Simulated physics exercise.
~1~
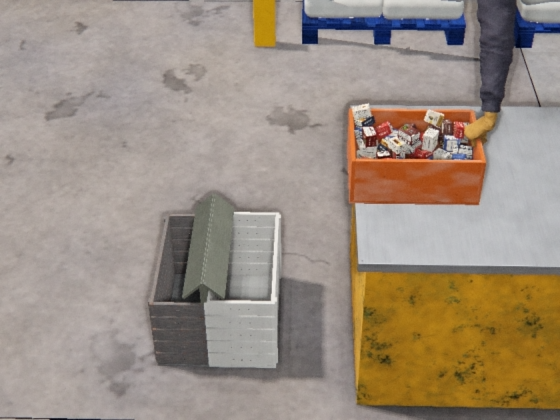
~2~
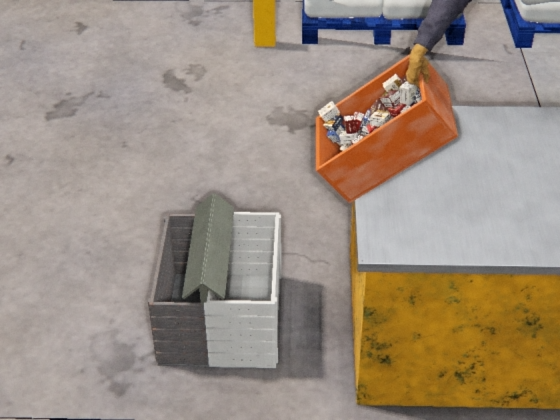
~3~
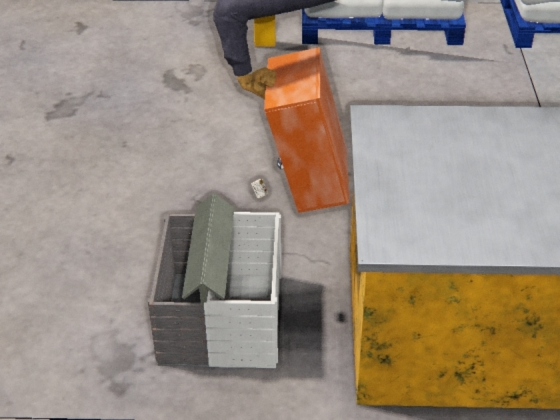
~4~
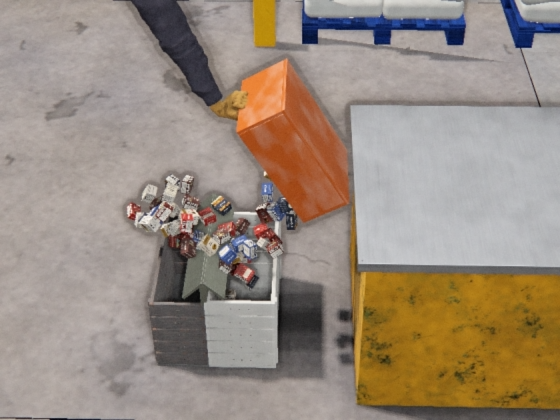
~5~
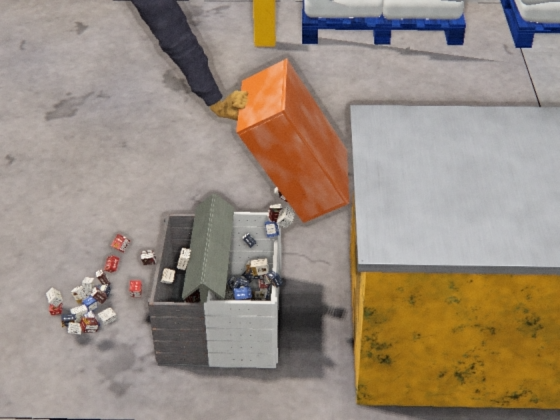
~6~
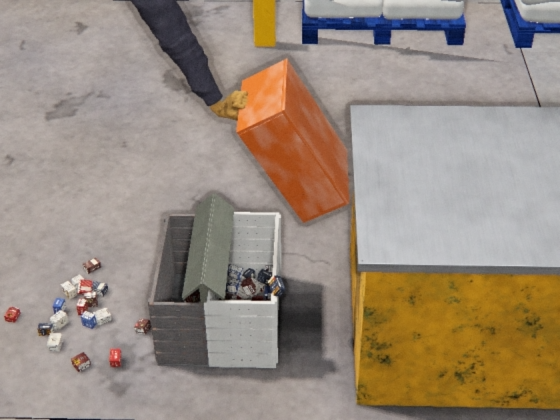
An orange box full of small cartons sits at the left end of a grey-topped bench with a stained yellow side, seen from high above a concrete floor. Below to the left stand a white box and a dark grey bin, with a grey-green ridge over the wall between them. A gloved hand swings the orange box leftward and tips it until it hangs steeply upside down. The cartons spill out in a cluster over the ridge. Some drop into the two containers, while others fly past the grey bin and scatter across the floor at left.
